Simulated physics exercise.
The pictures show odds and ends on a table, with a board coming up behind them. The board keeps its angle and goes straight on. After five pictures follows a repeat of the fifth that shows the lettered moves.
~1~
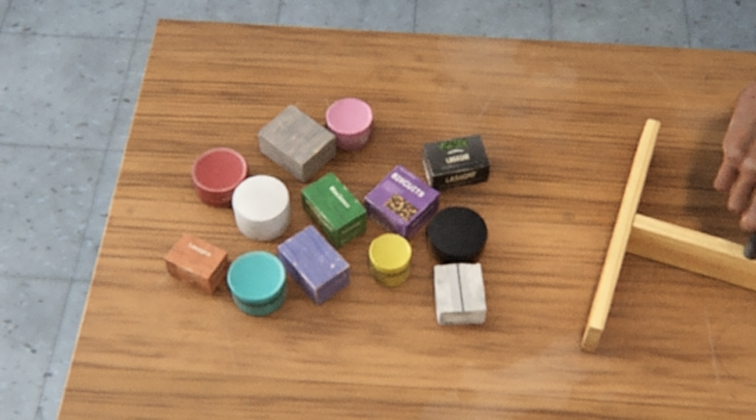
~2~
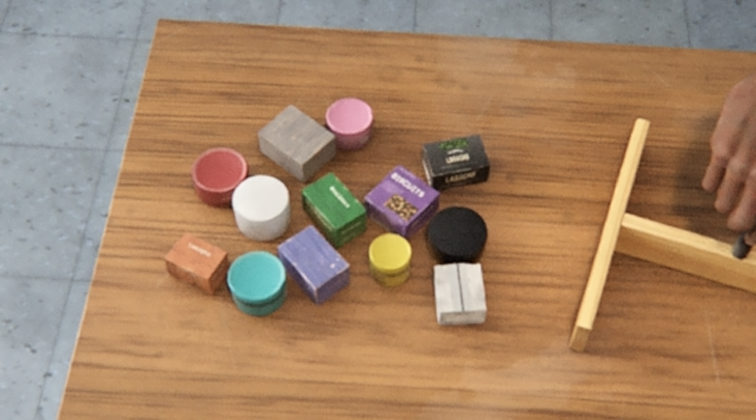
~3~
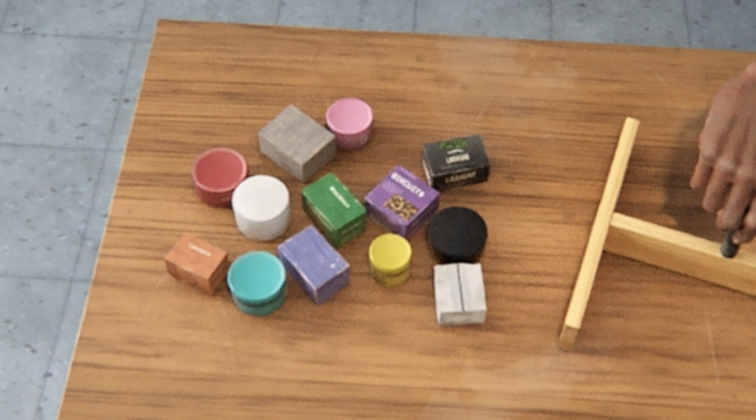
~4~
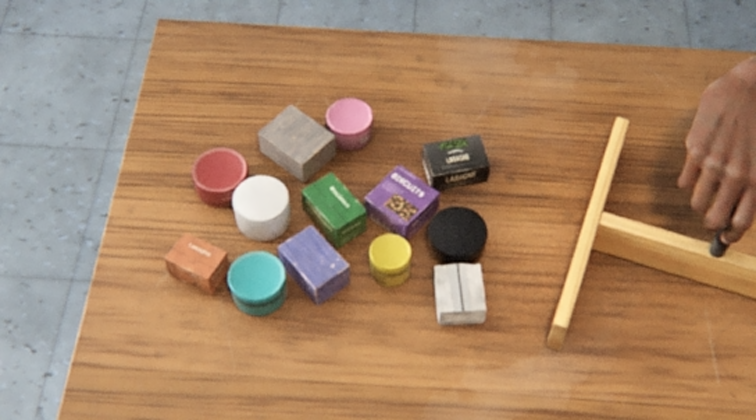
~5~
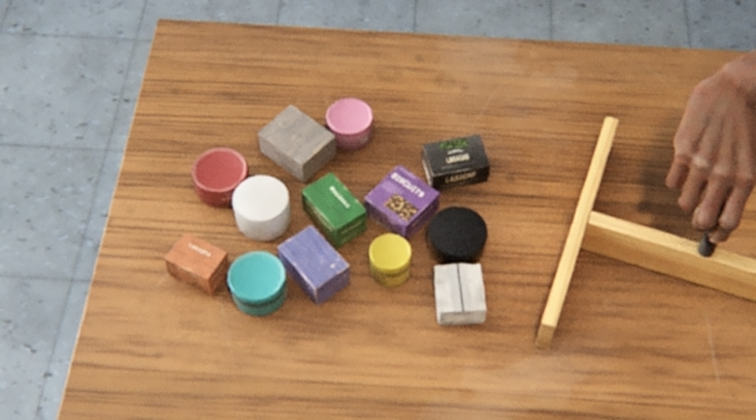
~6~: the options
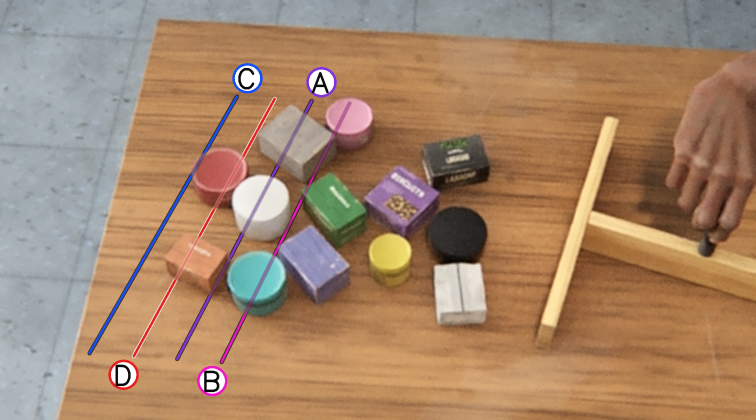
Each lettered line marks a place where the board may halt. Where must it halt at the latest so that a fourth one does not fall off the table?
D.
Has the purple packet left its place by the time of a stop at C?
Yes.
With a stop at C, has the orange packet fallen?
By then, yes.
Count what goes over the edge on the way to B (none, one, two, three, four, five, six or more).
In all, none.
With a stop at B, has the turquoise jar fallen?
By then, no.
On the marked copy, A at (250, 219); B at (291, 222); C at (169, 214); D at (210, 217).
Taking D. A third of the way, board (447, 206); white box (391, 283); black packet (430, 154).
Two thirds of the way, board (314, 198); red tub (179, 157); orange packet (168, 261).
When it is over, board (210, 192); orange packet over the edge; red tub over the edge; two fallen.
As for the rest, A is within the limit but short; B is within the limit but short; C drops five.
